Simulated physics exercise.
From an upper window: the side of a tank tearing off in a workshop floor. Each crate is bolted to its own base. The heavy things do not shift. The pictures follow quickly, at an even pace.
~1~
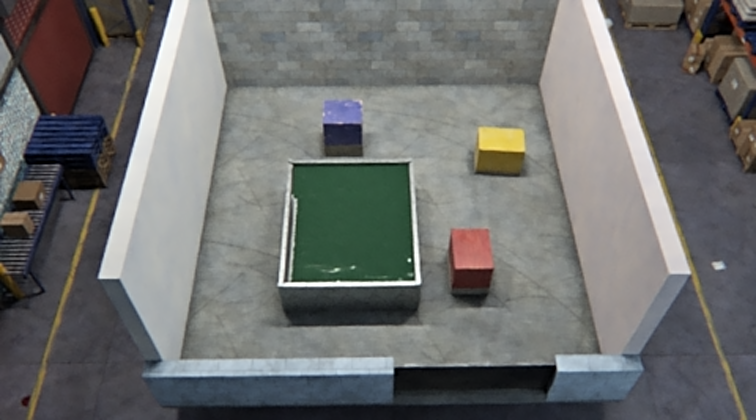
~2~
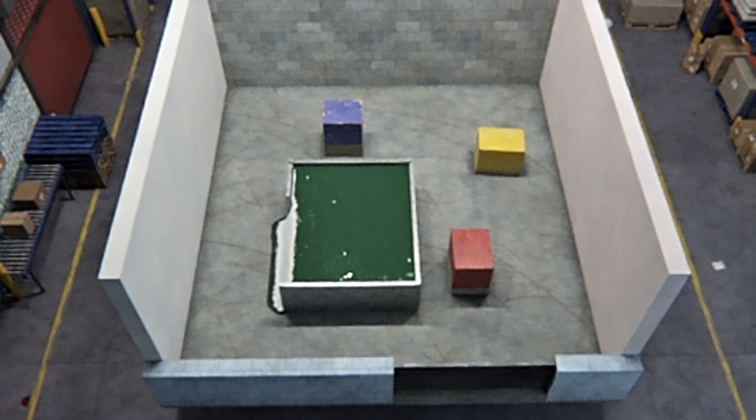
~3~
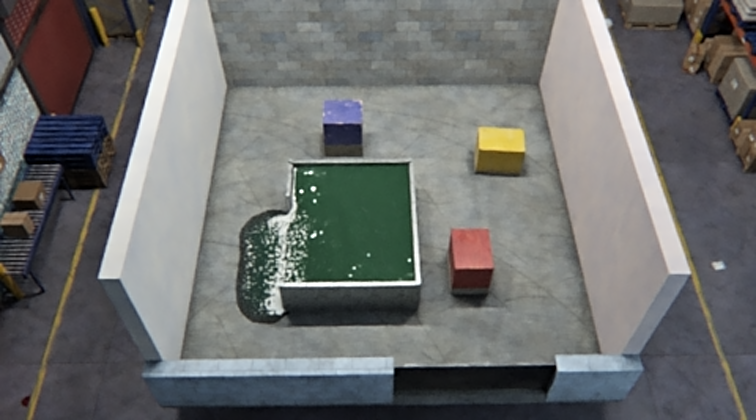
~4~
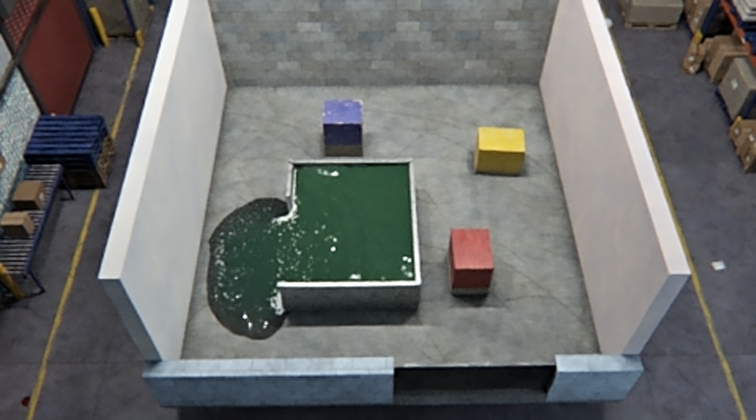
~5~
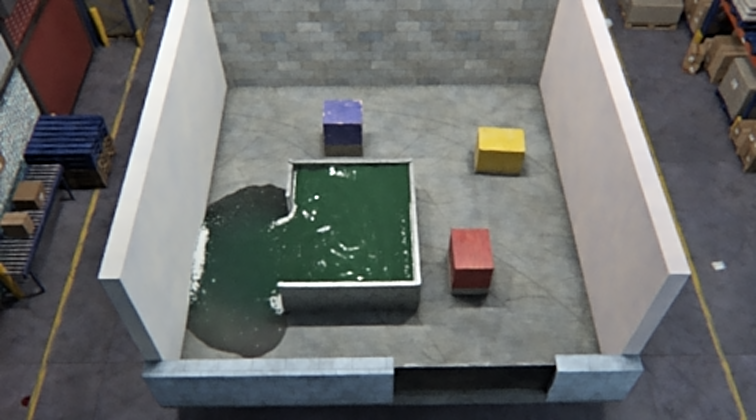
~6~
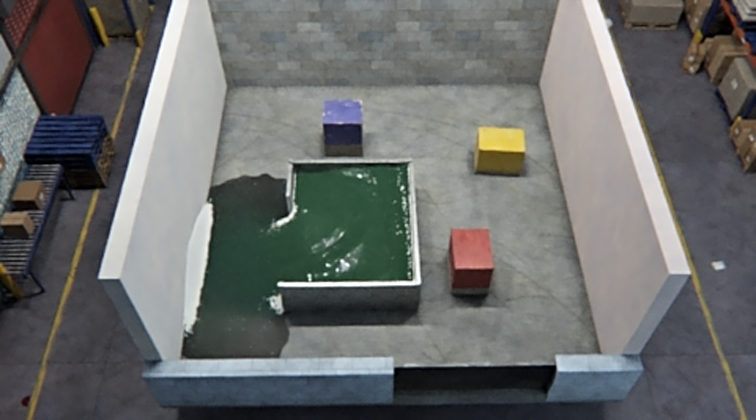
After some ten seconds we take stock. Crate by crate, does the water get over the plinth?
In the end: The red crate escapes dry; the yellow crate is wetted; the blue crate escapes dry.
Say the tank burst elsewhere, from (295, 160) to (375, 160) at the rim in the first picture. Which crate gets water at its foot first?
It is the blue crate.
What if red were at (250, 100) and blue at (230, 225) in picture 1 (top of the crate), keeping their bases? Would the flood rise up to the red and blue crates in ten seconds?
Then: Red crate is topped, blue crate gets wet.
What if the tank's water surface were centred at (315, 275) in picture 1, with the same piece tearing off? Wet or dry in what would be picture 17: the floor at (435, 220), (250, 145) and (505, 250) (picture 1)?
As listed: No water, flooded, free of water.
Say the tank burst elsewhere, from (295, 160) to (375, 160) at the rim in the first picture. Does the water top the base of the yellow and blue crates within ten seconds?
Then: The yellow crate is wetted, the blue crate is topped.
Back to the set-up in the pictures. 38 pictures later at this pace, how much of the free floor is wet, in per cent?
Some 90 per cent.
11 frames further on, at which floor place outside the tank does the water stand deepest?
At about (179, 371).
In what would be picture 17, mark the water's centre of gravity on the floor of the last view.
Around (288, 260).
A moment on, water covers 15 % of the floor; the red crate not reached, the yellow crate not reached, the blue crate not reached.
Next, water covers 35 % of the floor; the red crate not reached, the yellow crate not reached, the blue crate not reached.
Then, water covers 60 % of the floor; the red crate water round its plinth, the yellow crate not reached, the blue crate water round its plinth.
Later, water covers 90 % of the floor; the red crate water round its plinth, the yellow crate water round its plinth, the blue crate water round its plinth.
In the end, water covers 100 % of the floor; the red crate stayed above the water, the yellow crate was topped, the blue crate stayed above the water.
